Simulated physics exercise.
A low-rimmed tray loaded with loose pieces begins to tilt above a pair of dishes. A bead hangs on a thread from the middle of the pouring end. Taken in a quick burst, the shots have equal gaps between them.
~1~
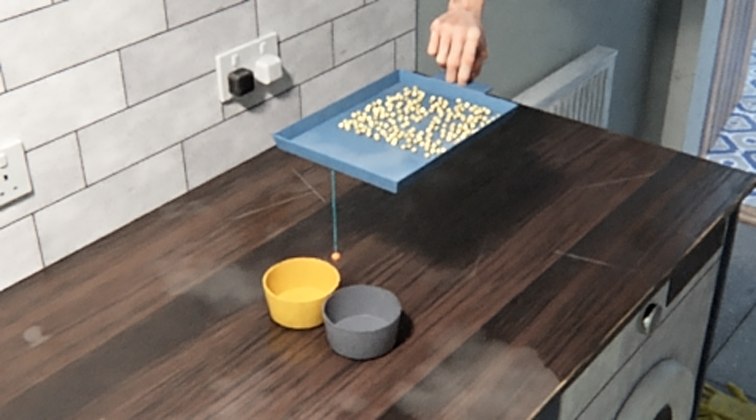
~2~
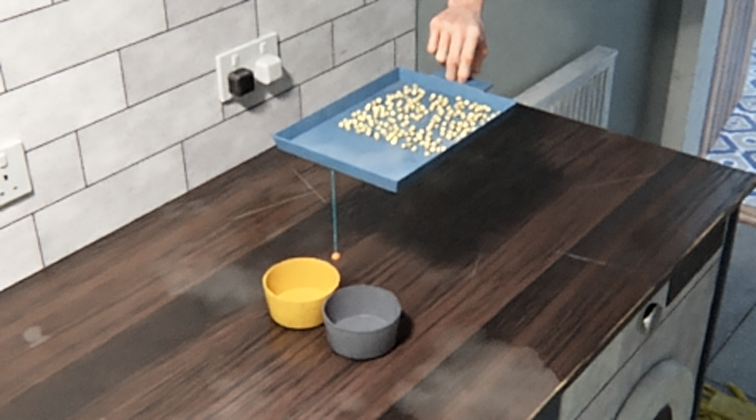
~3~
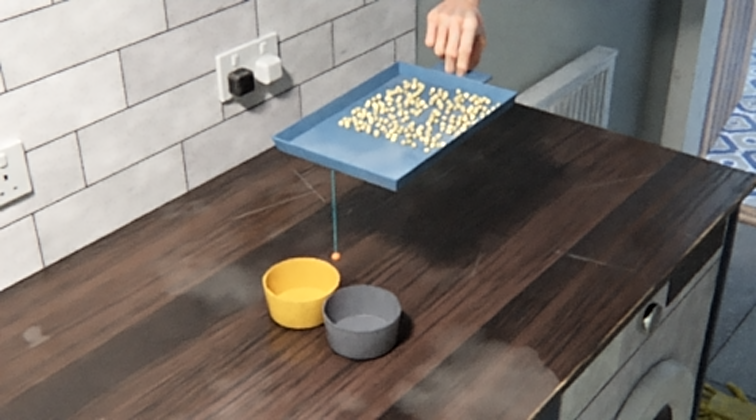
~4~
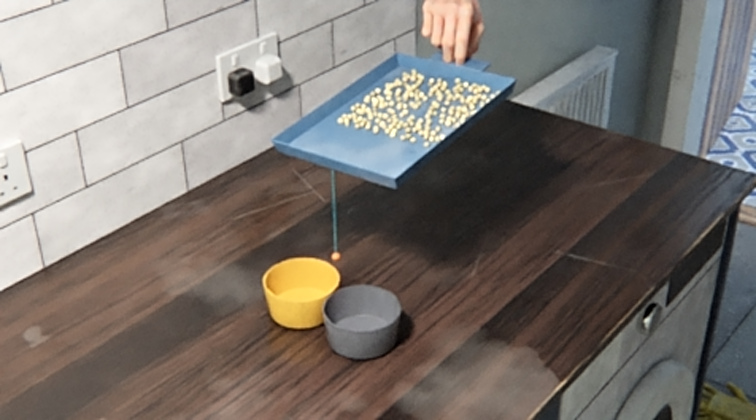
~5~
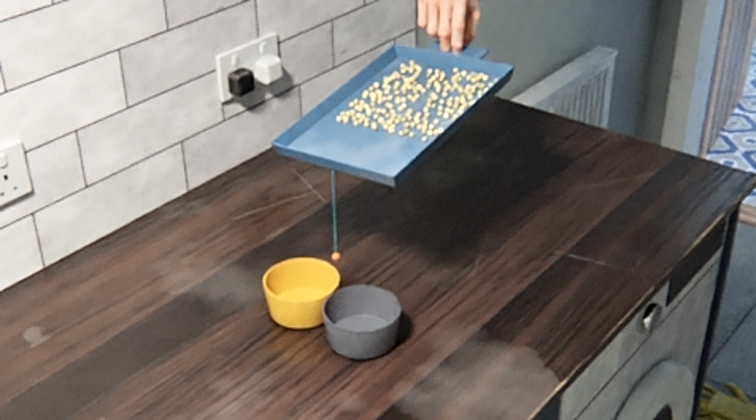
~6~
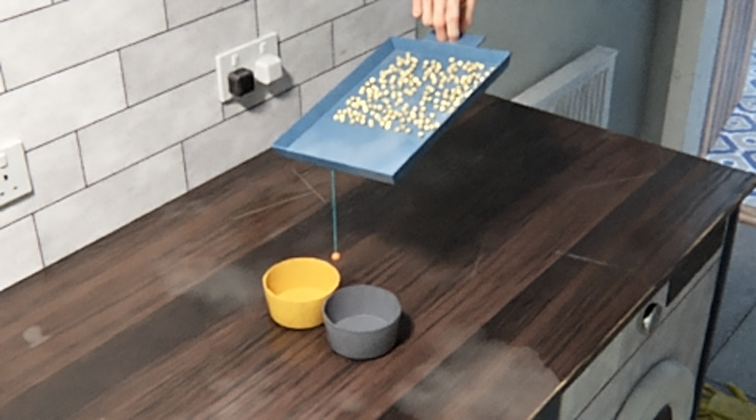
A blue tray of pale soya beans, held by a hand at its far end, tilts gradually as the hand raises that end above a yellow dish and a dark grey dish, while a small orange bead hangs on a thread.
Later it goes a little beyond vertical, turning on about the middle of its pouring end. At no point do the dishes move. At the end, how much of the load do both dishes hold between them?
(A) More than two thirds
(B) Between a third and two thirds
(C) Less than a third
Option C: Less than a third.
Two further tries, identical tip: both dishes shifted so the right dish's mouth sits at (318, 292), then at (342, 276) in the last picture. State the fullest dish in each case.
The first time round it's the one placed on the left, and the next time it's the one placed on the left.
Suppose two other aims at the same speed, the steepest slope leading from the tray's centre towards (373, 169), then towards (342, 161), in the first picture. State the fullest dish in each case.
Heading one - the rightward dish; heading two - the leftward dish.
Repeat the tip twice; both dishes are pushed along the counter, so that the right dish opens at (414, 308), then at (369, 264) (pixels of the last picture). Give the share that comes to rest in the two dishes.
It would be roughly 0 per cent, followed by roughly 60 per cent.
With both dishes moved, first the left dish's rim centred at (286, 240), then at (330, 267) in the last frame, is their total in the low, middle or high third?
Run 1 - more than two thirds; run 2 - under a third.
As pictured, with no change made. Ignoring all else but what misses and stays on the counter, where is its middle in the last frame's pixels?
Its middle is at roughly (267, 274).
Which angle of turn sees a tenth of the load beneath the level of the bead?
Roughly 60 degrees from level.
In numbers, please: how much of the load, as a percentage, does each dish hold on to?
Left 0 %, right 0 %.
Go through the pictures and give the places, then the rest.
Corners of the pouring end at (277, 134) and (396, 179), level; middle of the load at (417, 120), soya beans; left dish at (277, 309); right dish at (337, 339); bead on its thread at (336, 257), in the first picture.
Corners of the pouring end at (277, 135) and (396, 178), level; middle of the load at (417, 118), in the second picture.
Corners of the pouring end at (277, 136) and (395, 177), tipped barely, lowest at the left corner; middle of the load at (417, 114), in the third picture.
Corners of the pouring end at (276, 139) and (394, 175), tipped a little, lowest at the left corner; middle of the load at (416, 106), in the fourth picture.
Corners of the pouring end at (275, 141) and (393, 173), tipped a little, lowest at the left corner; middle of the load at (414, 99), in the fifth picture.
Corners of the pouring end at (275, 144) and (391, 172), tipped clearly, lowest at the left corner; middle of the load at (411, 93); left dish at (277, 309); right dish at (337, 339), in the sixth picture.
Soon after the last picture, tray tipped steeply; about two thirds on the tray; a small part outside both; about a quarter in the air.
A little later, tray tipped past a quarter turn; about a quarter on the tray; a stray few in the left dish; about half outside both; about a quarter in the air.
Later still, tray tipped past a quarter turn; a stray few in the left dish; nearly all outside both.
At rest, tray tipped past a quarter turn; none in the right dish; a stray few in the left dish; nearly all outside both.
